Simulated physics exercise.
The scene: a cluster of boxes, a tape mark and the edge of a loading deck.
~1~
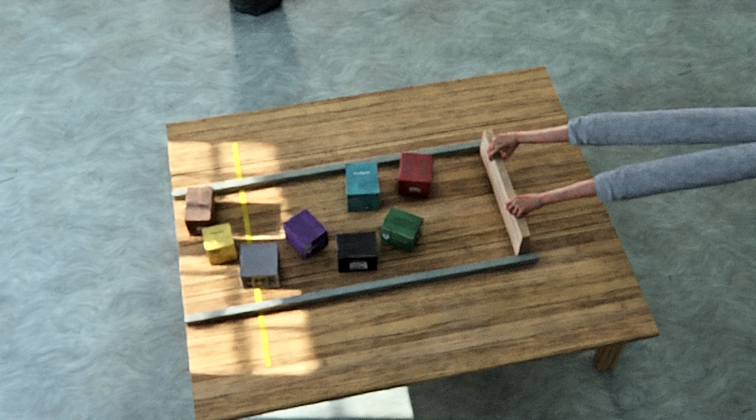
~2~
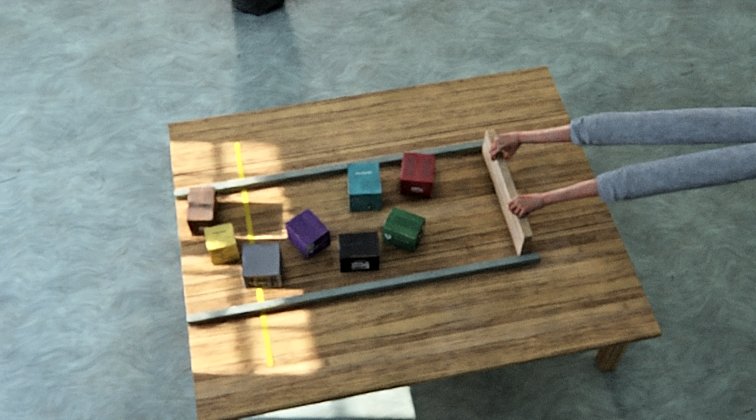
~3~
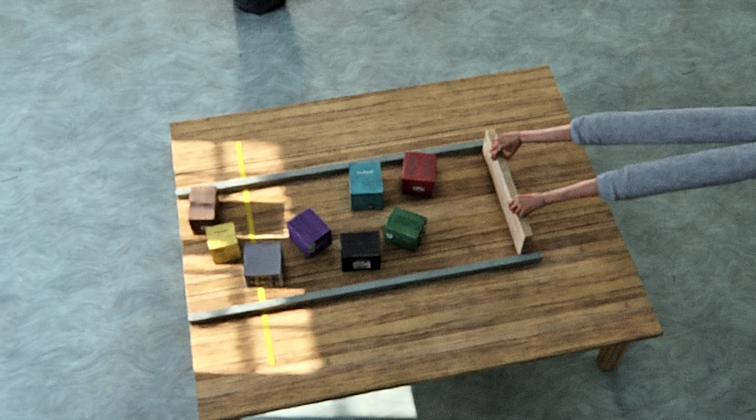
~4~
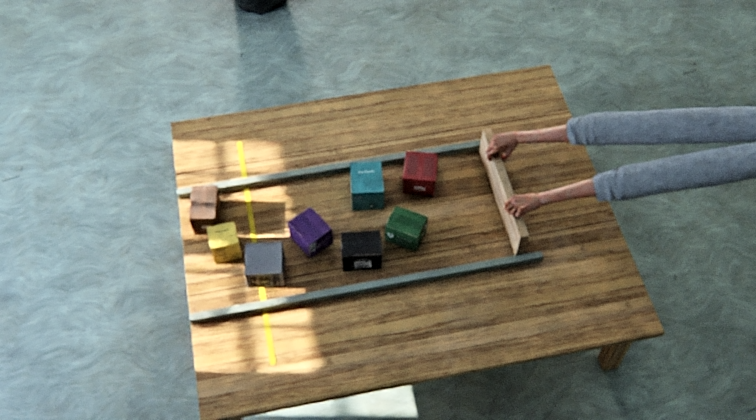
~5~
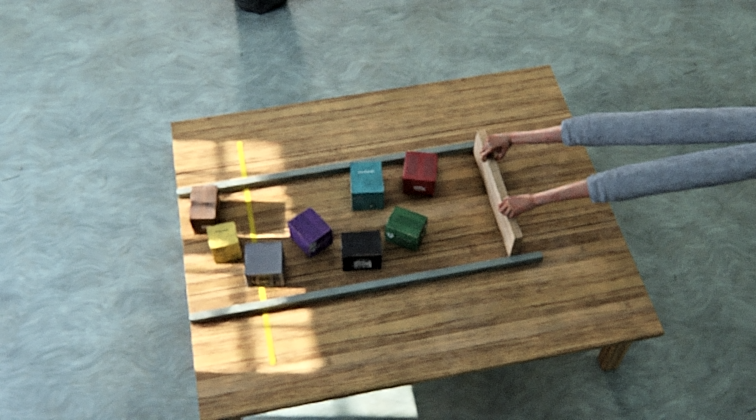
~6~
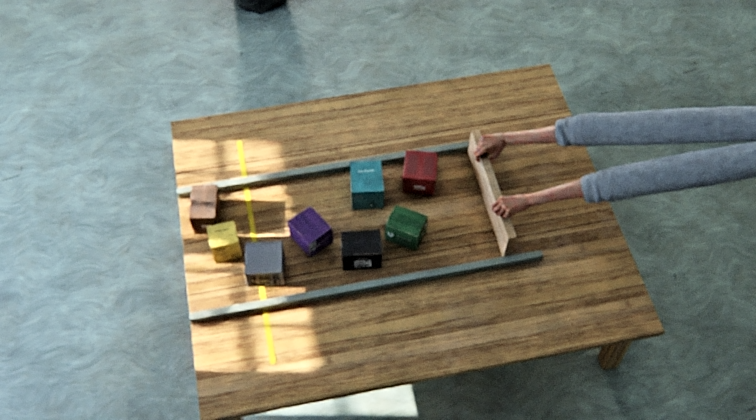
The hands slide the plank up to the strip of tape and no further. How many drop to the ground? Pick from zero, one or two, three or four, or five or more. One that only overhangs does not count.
The number that fall off is one or two.
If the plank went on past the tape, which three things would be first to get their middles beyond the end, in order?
The order is the yellow box, then the brown tote, then the grey crate.
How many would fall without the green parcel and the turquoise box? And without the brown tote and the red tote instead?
The counts: 0 and 0.
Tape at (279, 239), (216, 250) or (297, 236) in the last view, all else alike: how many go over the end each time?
In that order 0, 5 and 0.
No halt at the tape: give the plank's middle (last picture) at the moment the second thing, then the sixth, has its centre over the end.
Near (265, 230) and (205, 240).
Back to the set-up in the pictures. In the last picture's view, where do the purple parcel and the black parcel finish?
First (204, 244), then (241, 287).
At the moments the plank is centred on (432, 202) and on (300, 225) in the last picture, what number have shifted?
By then 1, and 7.
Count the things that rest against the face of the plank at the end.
That makes 3.
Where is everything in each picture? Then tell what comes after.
In the first frame, brown tote (201, 211); yellow box (220, 244); grey crate (260, 266); plank (504, 192); tape (250, 246).
In the second frame, yellow box (222, 244); red tote (418, 175).
In the third frame, grey crate (264, 265); plank (506, 191).
In the fourth frame, brown tote (206, 210); black parcel (361, 251).
In the fifth frame, yellow box (225, 243); green parcel (406, 229).
In the sixth frame, brown tote (206, 209); yellow box (225, 242); grey crate (265, 264); plank (491, 192); tape (255, 243).
Soon after, none off yet; brown tote at rest near (206, 209); yellow box at rest near (225, 242); grey crate at rest near (265, 264).
After that, none off yet; brown tote at rest near (206, 209); yellow box at rest near (225, 242); grey crate displaced a little near (257, 269).
In the end, the number that fall off is one or two; gone, yellow box and brown tote.
